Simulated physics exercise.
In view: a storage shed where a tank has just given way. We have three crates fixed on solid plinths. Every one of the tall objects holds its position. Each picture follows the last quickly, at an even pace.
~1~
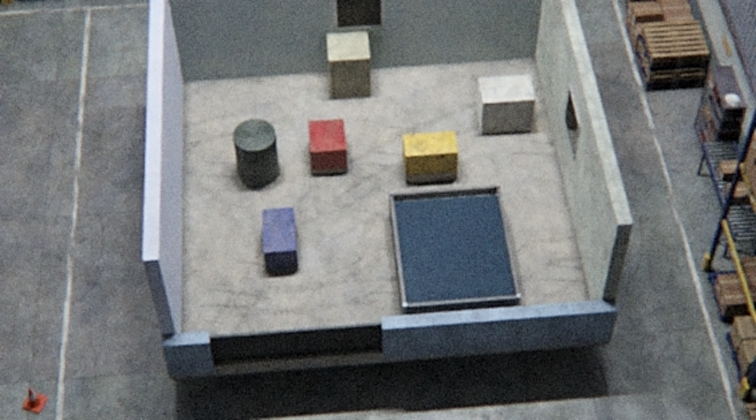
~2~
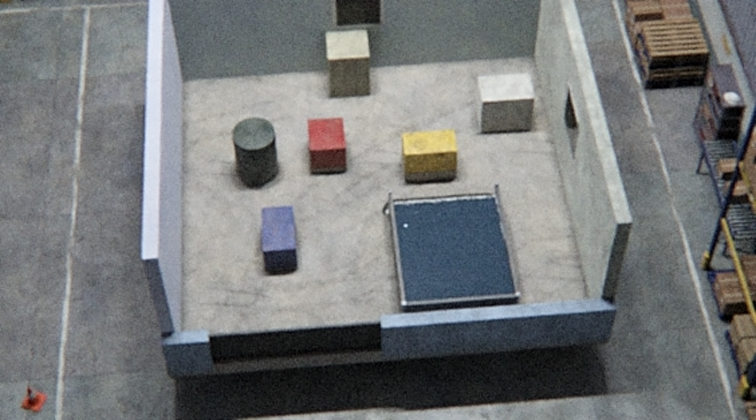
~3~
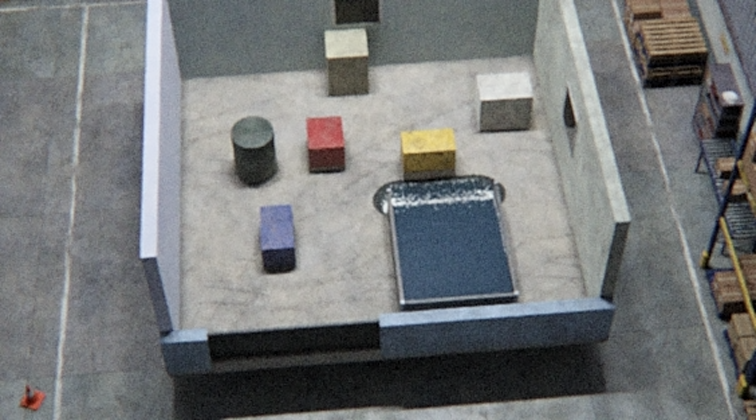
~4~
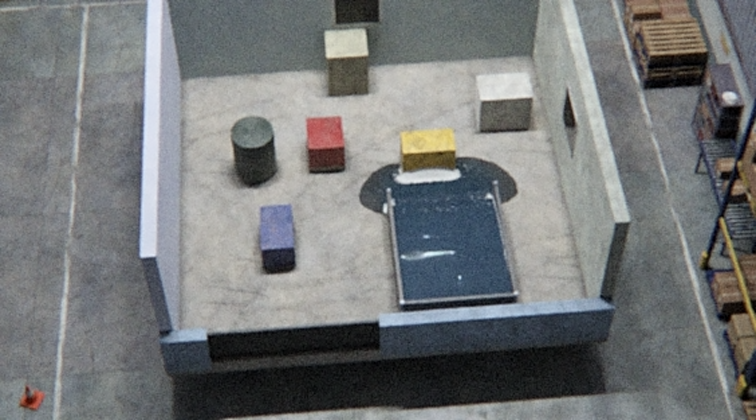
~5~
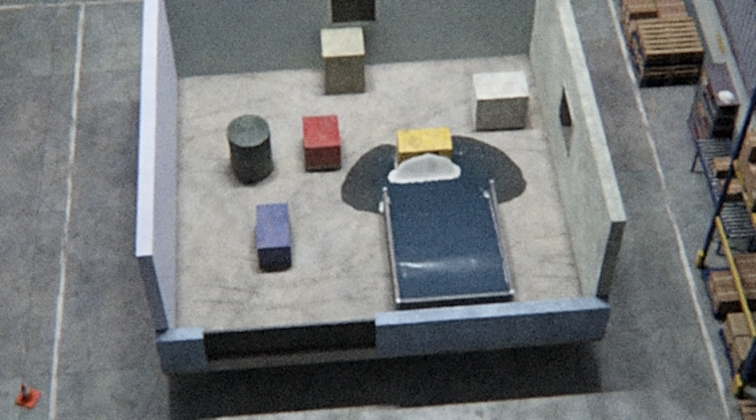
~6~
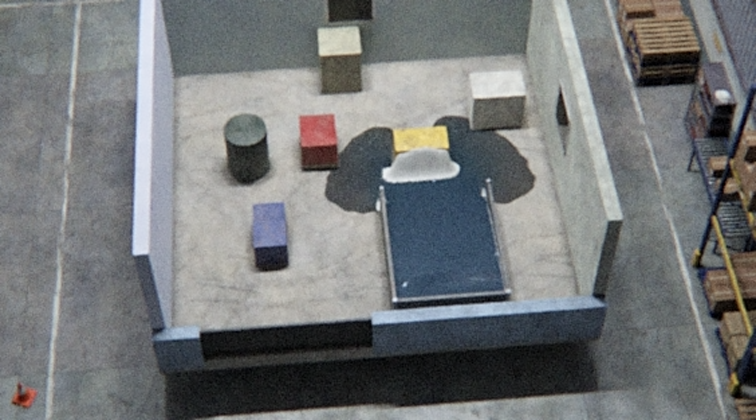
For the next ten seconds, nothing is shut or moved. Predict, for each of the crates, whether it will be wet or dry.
One by one: The yellow crate is hit by the water. The blue crate is hit by the water. The red crate is hit by the water.
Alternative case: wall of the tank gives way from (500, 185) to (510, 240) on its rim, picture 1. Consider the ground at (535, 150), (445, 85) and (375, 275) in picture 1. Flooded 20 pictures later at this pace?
As listed: Covered, wet, no water.
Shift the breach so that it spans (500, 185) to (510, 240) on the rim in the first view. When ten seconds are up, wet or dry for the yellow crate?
I'd say the yellow crate is untouched.
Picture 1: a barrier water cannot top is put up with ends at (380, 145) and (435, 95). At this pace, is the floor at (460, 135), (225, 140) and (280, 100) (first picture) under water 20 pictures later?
The first point comes out inundated, the next unwetted, the last inundated.
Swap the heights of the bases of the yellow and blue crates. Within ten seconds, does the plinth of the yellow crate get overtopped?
Outcome, yellow crate: Reached.
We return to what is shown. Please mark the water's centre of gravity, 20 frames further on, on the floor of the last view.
The water centres close to (418, 181).
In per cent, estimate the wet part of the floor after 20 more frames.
It should be close to 60 %.
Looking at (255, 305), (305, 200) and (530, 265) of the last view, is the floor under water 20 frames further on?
Result by point, in sequence: Unwetted, then waterlogged, then waterlogged.
A moment on, water covers 25 % of the floor; the yellow crate water round its plinth, the blue crate not reached, the red crate water round its plinth.
Next, water covers 40 % of the floor; the yellow crate water round its plinth, the blue crate water round its plinth, the red crate water round its plinth.
Then, water covers 60 % of the floor; the yellow crate water round its plinth, the blue crate water round its plinth, the red crate water round its plinth.
Later, water covers 85 % of the floor; the yellow crate water round its plinth, the blue crate water round its plinth, the red crate water round its plinth.
In the end, water covers 100 % of the floor; the yellow crate was topped, the blue crate was topped, the red crate was topped.
